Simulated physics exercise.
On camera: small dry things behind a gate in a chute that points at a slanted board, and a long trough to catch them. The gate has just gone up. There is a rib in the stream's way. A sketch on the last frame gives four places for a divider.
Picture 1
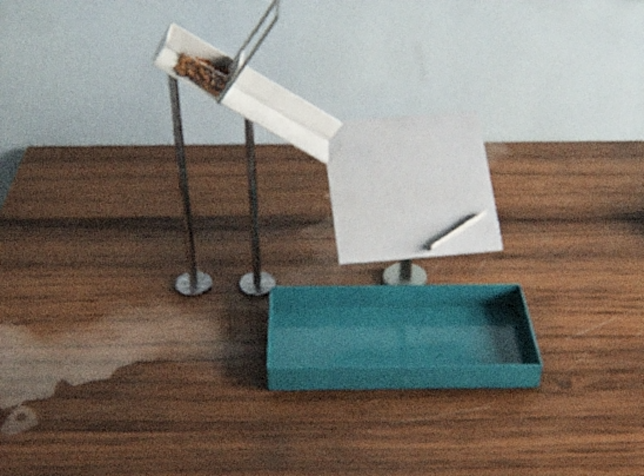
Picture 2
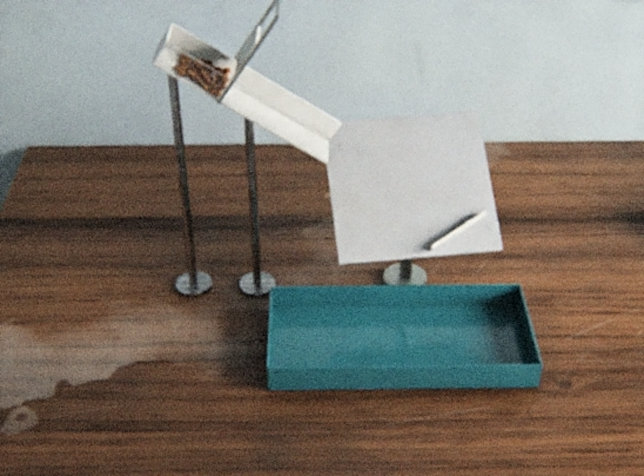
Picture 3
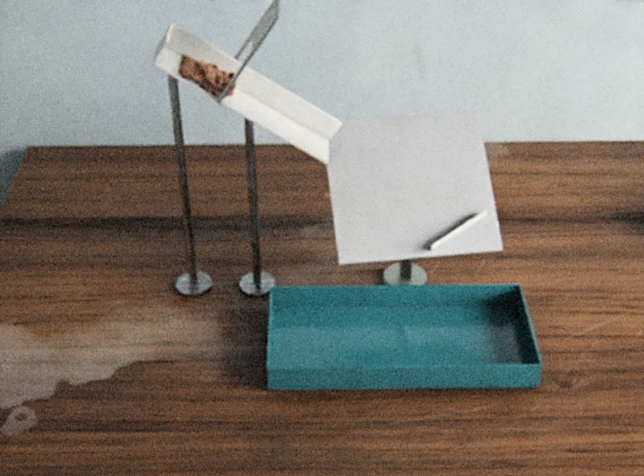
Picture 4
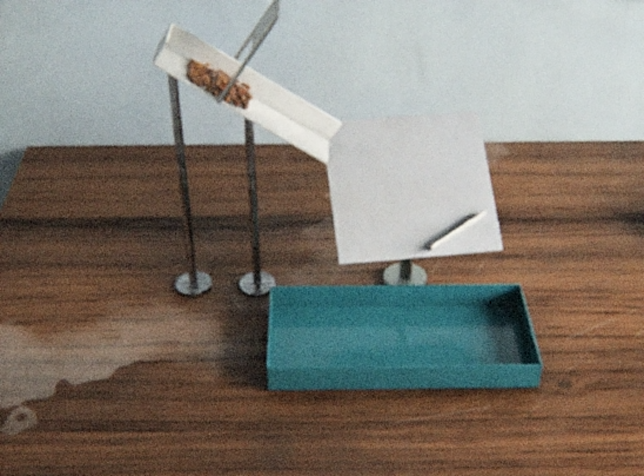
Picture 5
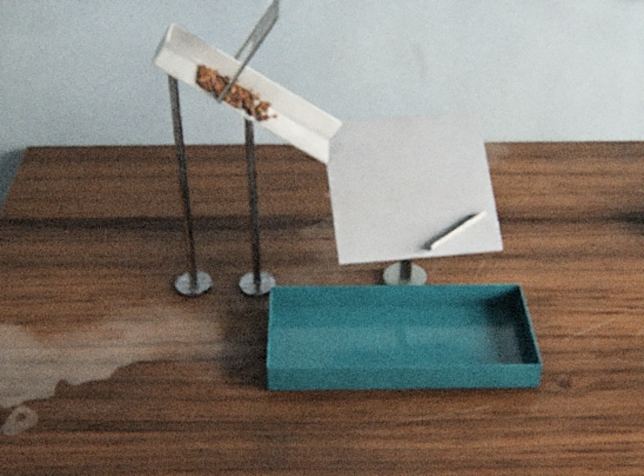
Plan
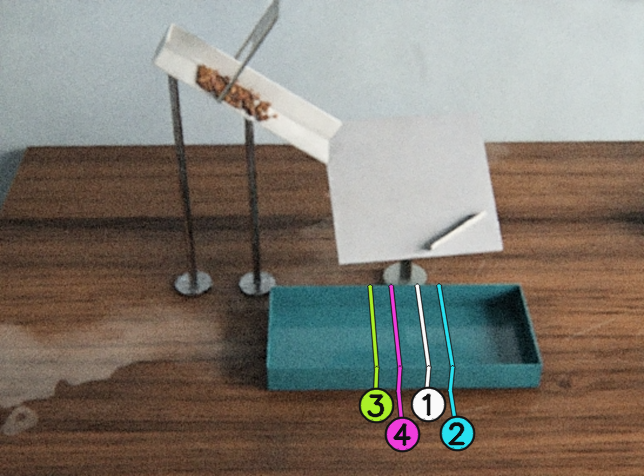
On a wooden tabletop, a white chute on two thin stands slopes down to a tilted white board with a small rib, above an empty teal trough. The gate in the chute lifts, and the small brown pieces behind it slide down to the right, passing beneath it and spreading along the chute.
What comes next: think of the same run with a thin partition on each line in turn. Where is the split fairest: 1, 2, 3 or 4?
Line 1.
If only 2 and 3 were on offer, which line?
2.
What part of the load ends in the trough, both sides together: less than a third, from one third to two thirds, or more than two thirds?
More than two thirds.
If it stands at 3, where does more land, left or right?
Right.
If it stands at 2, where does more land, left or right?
The left side.
On the marked copy, line 1 crosses the front rim at (428, 366); line 2 crosses the front rim at (452, 366); line 3 crosses the front rim at (376, 367); line 4 crosses the front rim at (399, 367).
For line 1, of what is caught, about half on the left of the divider, about half on the right.
For line 2, of what is caught, most on the left of the divider, about a quarter on the right.
For line 3, of what is caught, a stray few on the left of the divider, nearly all on the right.
For line 4, of what is caught, a small part on the left of the divider, nearly all on the right.
